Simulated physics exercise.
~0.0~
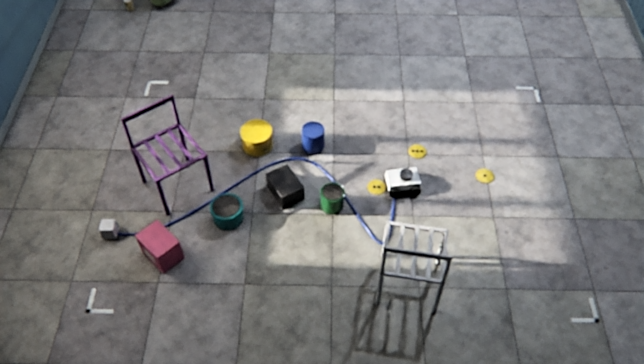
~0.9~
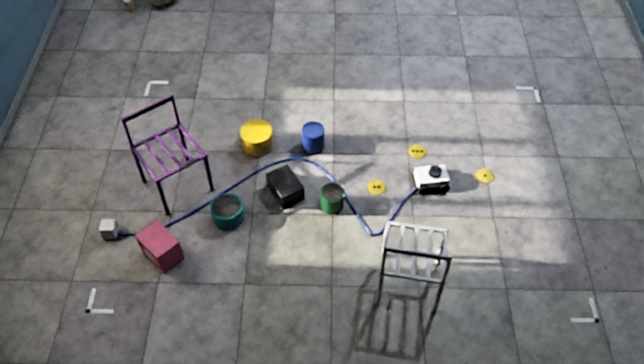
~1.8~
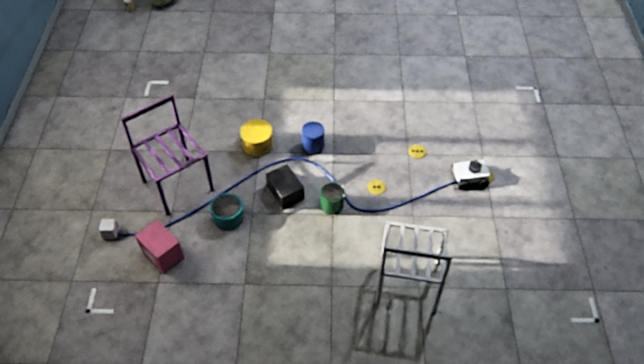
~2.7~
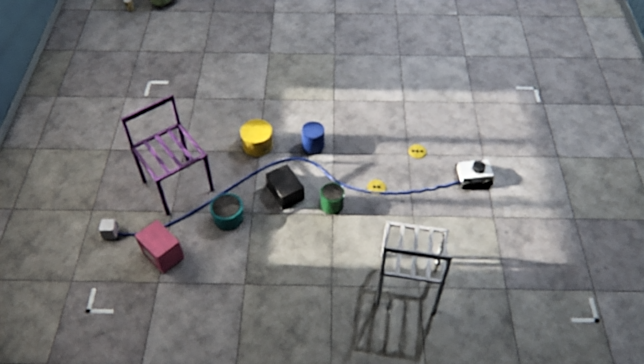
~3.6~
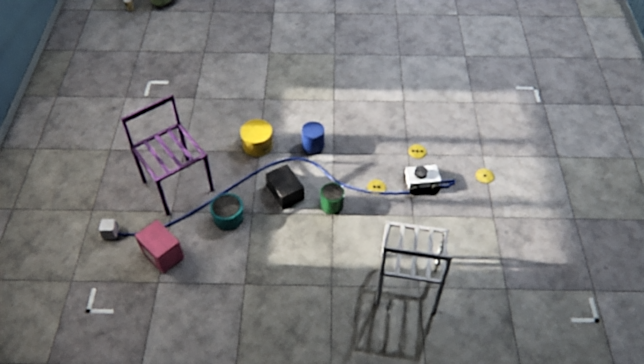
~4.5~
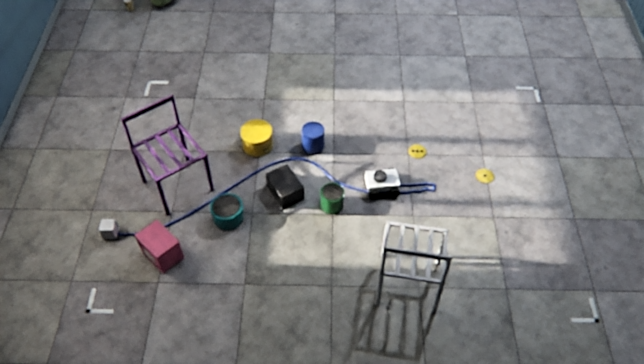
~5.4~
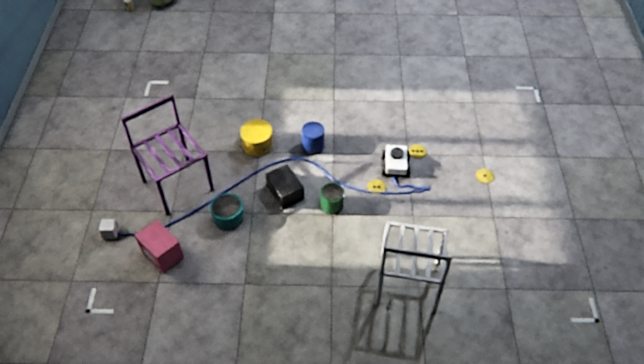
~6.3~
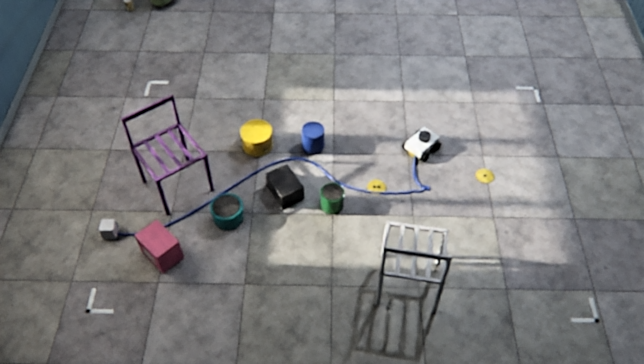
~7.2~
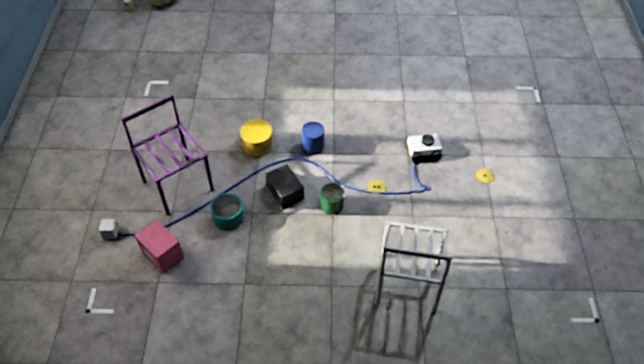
A small white cart trailing a blue lead stands right of centre on a grey tiled floor, seen from high above. The lead winds leftward past a green pot, black crate and teal pot towards a pink carton, with a purple chair, yellow bin and blue tub beyond and a white chair below. The cart drives right to the farthest yellow mark, drawing the lead straighter. It then heads back left, the lead doubling behind it, before turning up and right to the upper yellow mark. There it stops, the lead lying slack and everything else unmoved.
